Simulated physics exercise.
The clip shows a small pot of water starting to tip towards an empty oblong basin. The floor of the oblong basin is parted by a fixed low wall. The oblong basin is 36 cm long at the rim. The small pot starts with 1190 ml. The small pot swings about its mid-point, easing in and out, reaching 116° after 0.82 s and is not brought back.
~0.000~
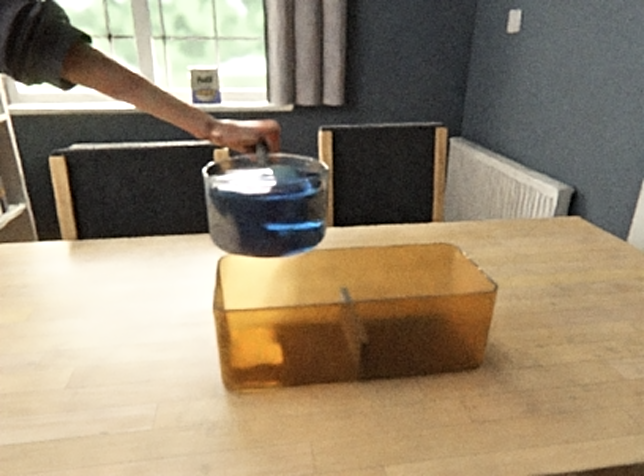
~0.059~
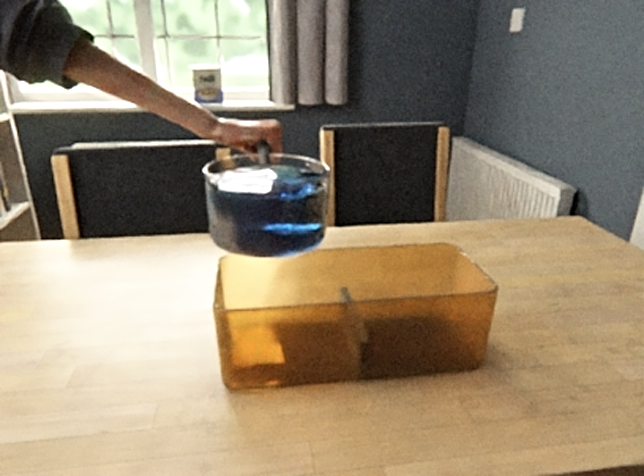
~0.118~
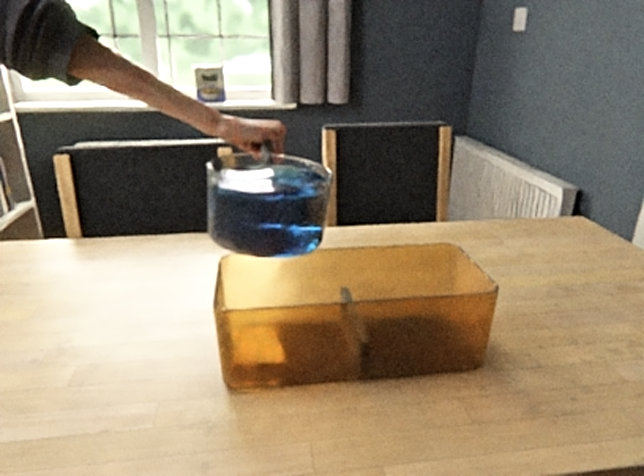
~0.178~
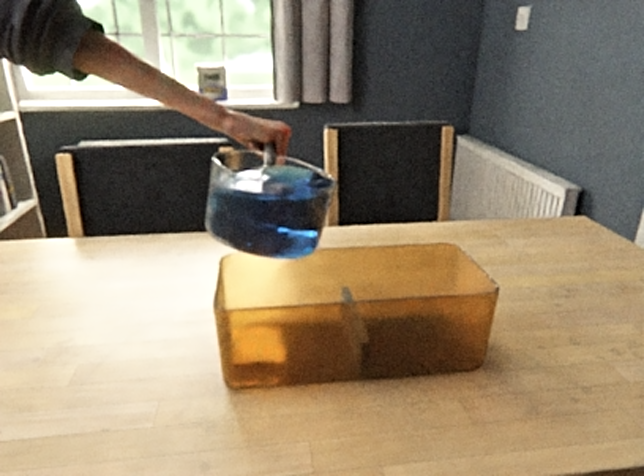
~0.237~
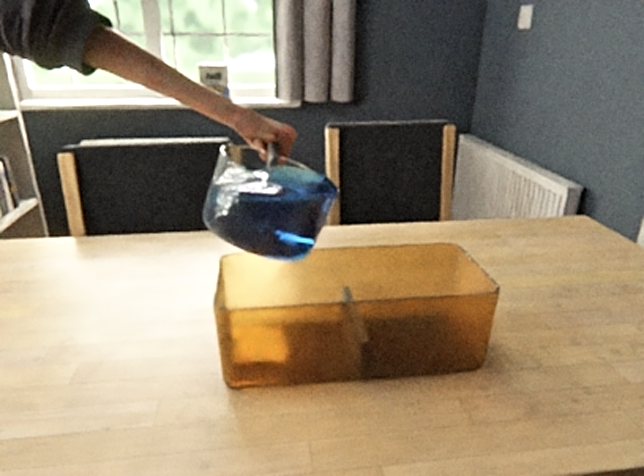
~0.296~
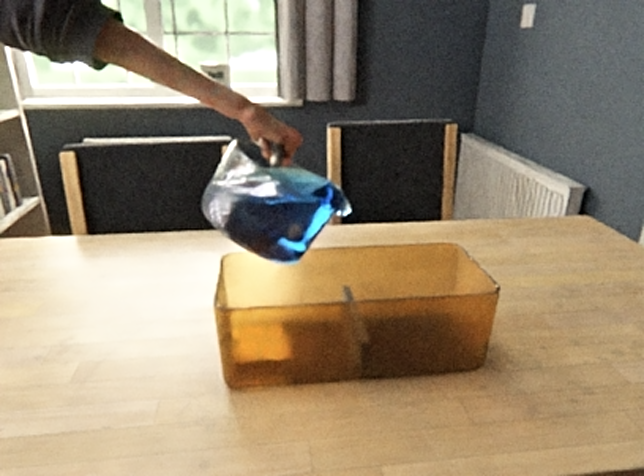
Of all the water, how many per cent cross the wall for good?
About 59 per cent.
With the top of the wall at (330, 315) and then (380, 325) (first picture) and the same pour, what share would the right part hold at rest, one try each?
In turn about 80 and 35 per cent.
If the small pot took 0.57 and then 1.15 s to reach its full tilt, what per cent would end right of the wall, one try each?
In turn about 45 and 70 per cent.
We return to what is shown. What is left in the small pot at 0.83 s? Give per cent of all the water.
Some 4 per cent.
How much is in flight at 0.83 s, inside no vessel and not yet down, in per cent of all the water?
Near 3 in a hundred.
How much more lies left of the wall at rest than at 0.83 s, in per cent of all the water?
Some 6 per cent.
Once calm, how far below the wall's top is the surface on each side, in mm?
Some 38 mm on the left and 28 mm on the right.
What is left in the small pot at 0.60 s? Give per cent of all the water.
About 30 per cent.
Then, 0.60 s in, the tilt is 97° and 29 per cent is still to pour, 6 is left of the wall and 40 right of it.
Then, 0.83 s in, the tilt is 116° and 4 per cent is still to pour, 35 is left of the wall and 58 right of it.
Then, 1.06 s in, the tilt is 116° and 0 per cent is still to pour, 40 is left of the wall and 59 right of it.
Then, 1.32 s in, the tilt is 116° and 0 per cent is still to pour, 40 is left of the wall and 59 right of it.
Finally, 40 per cent lies left of the wall, 59 right of it and 1 outside.
